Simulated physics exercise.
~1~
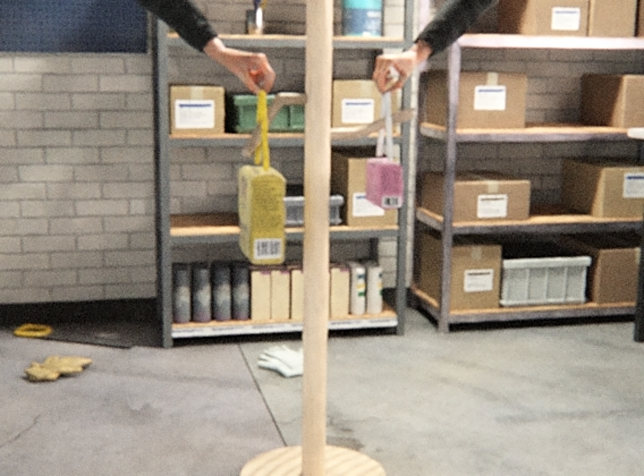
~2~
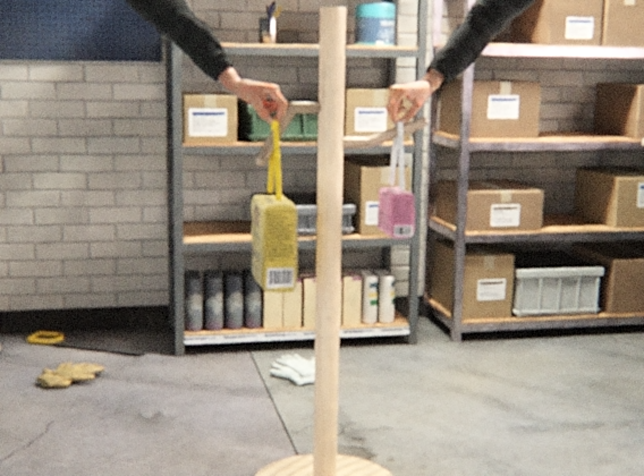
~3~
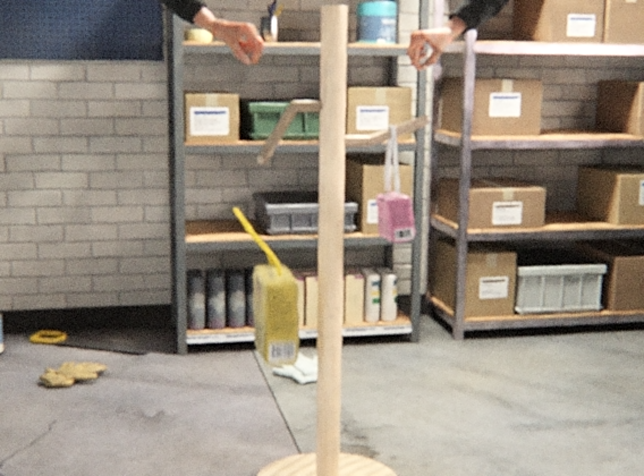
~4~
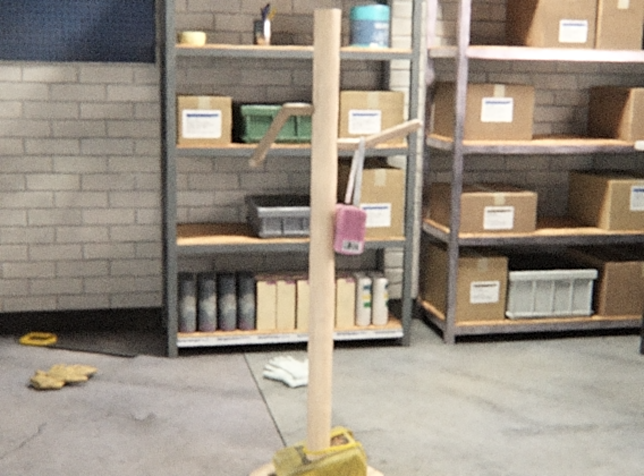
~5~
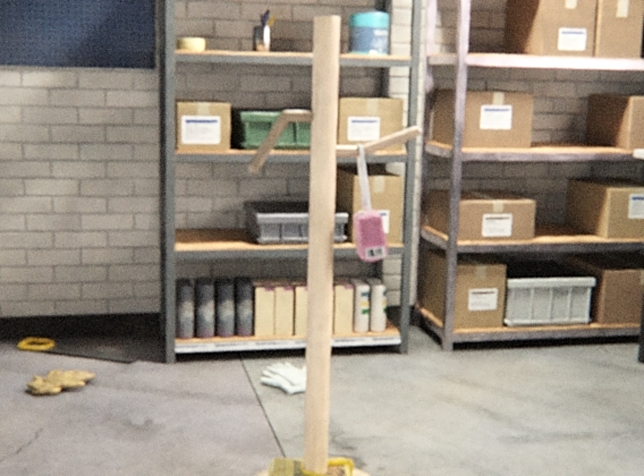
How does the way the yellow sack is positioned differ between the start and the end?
At the start the yellow sack is upright, held up by its loop, and at the end it lies on its side at the foot of the post.
